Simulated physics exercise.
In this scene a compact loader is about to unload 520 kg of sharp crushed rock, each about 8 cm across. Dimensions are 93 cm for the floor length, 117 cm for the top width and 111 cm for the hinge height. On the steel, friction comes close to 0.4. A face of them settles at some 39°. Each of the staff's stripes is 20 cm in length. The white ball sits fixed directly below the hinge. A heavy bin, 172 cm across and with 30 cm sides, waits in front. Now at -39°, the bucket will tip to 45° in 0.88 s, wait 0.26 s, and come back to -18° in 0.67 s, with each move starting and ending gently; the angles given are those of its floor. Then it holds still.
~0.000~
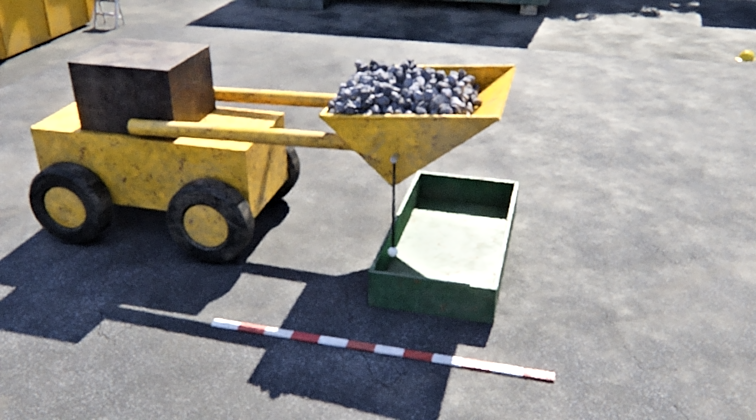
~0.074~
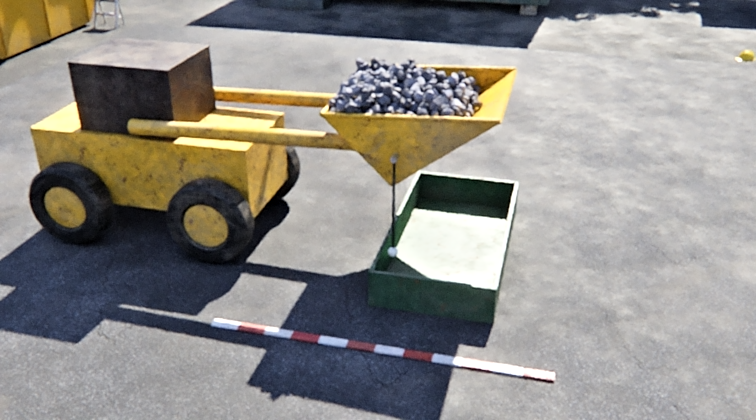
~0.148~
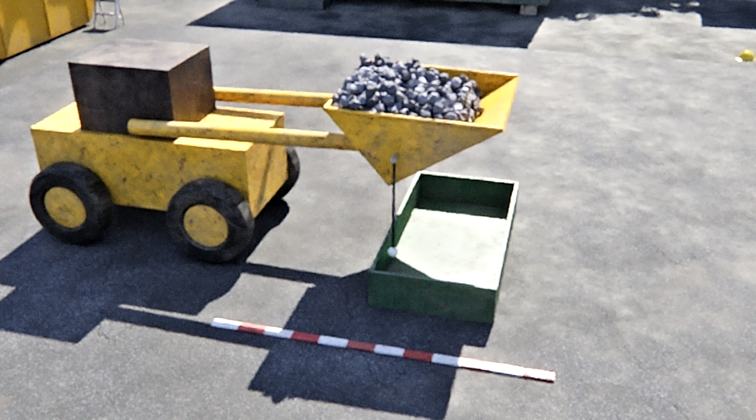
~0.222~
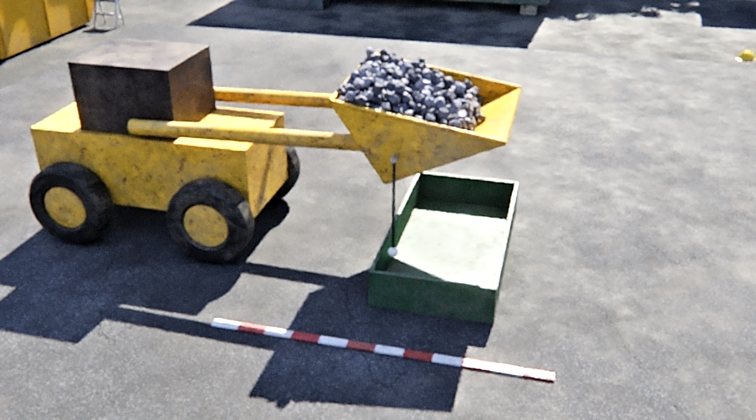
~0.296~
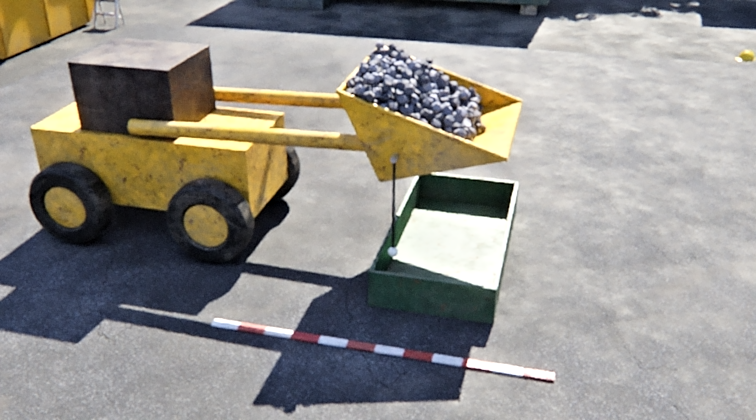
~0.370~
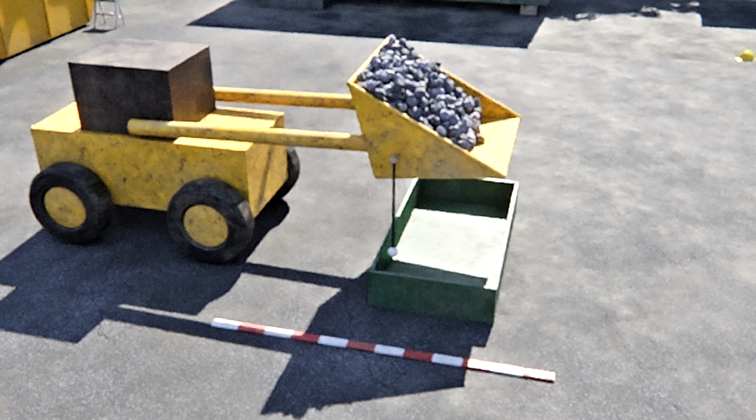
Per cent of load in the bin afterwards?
Roughly 50 percent.
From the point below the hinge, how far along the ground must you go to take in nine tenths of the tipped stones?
I'd say near 170 cm ahead of it.
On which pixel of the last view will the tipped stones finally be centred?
I'd put it close to (503, 253).
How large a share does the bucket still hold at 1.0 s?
About 60% remains inside.
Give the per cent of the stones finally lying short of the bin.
Close to 0 per cent of it.
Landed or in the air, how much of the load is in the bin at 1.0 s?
About 35%.
After 0.7 s the floor is at 32°; 99 % in the bucket, 1 % in the bin; the foremost stones are at (486, 208).
After 1.0 s the floor is at 45°; 58 % in the bucket, 37 % in the bin, 5 % beside or beyond the bin; the foremost stones are at (525, 258).
After 2.3 s the floor is at -18°; 1 % in the bucket, 49 % in the bin, 50 % beside or beyond the bin; the foremost stones are at (683, 275).
After 5.0 s the floor is at -18°; 1 % in the bucket, 49 % in the bin, 50 % beside or beyond the bin; the foremost stones are at (687, 284).
